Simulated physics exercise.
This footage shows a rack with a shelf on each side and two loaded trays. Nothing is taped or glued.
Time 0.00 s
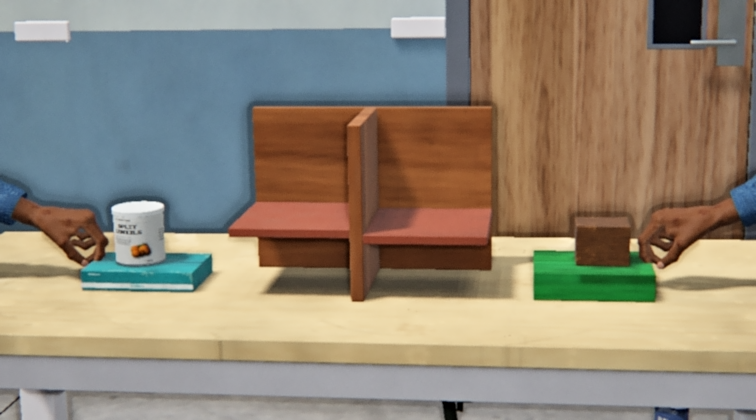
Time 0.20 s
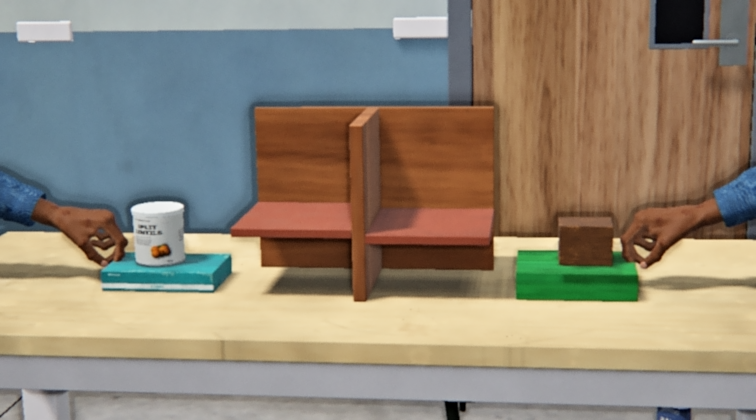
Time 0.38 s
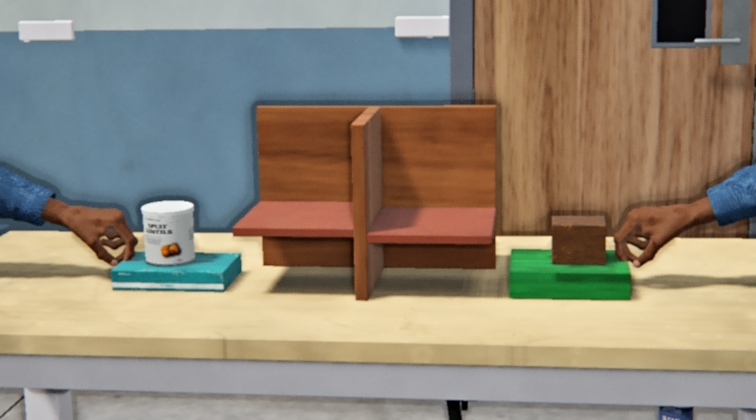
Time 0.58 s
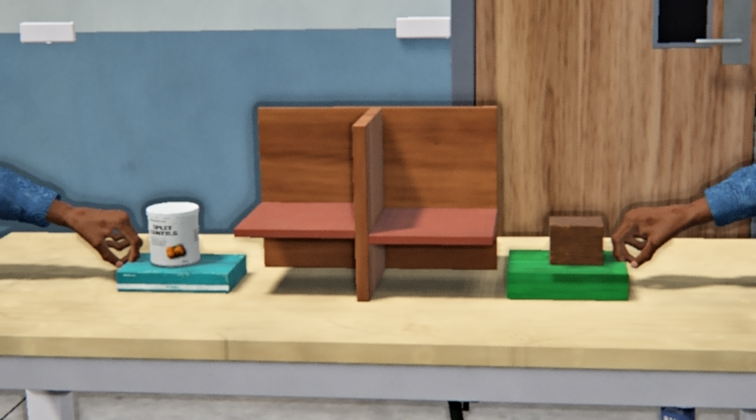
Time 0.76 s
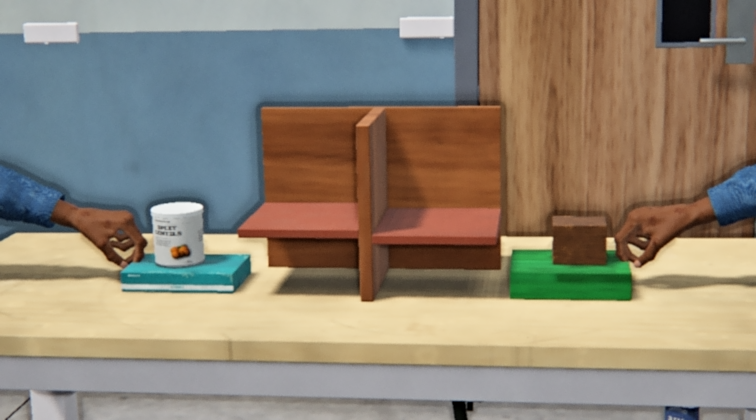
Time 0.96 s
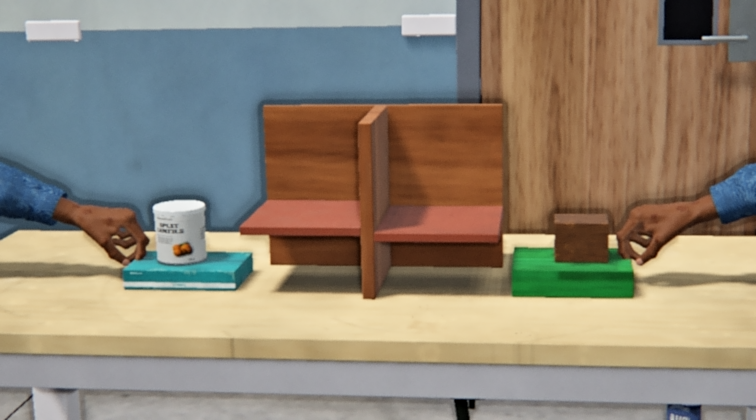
On a wooden table, two hands sliding a turquoise box with a white tin and a green board with a brown block inward.
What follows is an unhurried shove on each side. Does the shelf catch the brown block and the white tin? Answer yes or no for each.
Brown block - yes, white tin - yes.
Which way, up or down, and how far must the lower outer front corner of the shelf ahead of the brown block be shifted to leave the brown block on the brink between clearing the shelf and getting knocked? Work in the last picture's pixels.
Roughly 12 pixels, upward.
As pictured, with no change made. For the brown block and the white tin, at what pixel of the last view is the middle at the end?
Brown block: (559, 260); white tin: (195, 256).
After 2.56 s, brown block pushed back on its carrier near (527, 238); white tin tipped 7° from how it was near (230, 233).
After 2.92 s, brown block tipped 72° from how it was near (538, 255); white tin tipped 44° from how it was near (226, 245).
At rest (3.7 s), the brown block strikes the shelf, near (559, 260); the white tin strikes the shelf, near (195, 256).
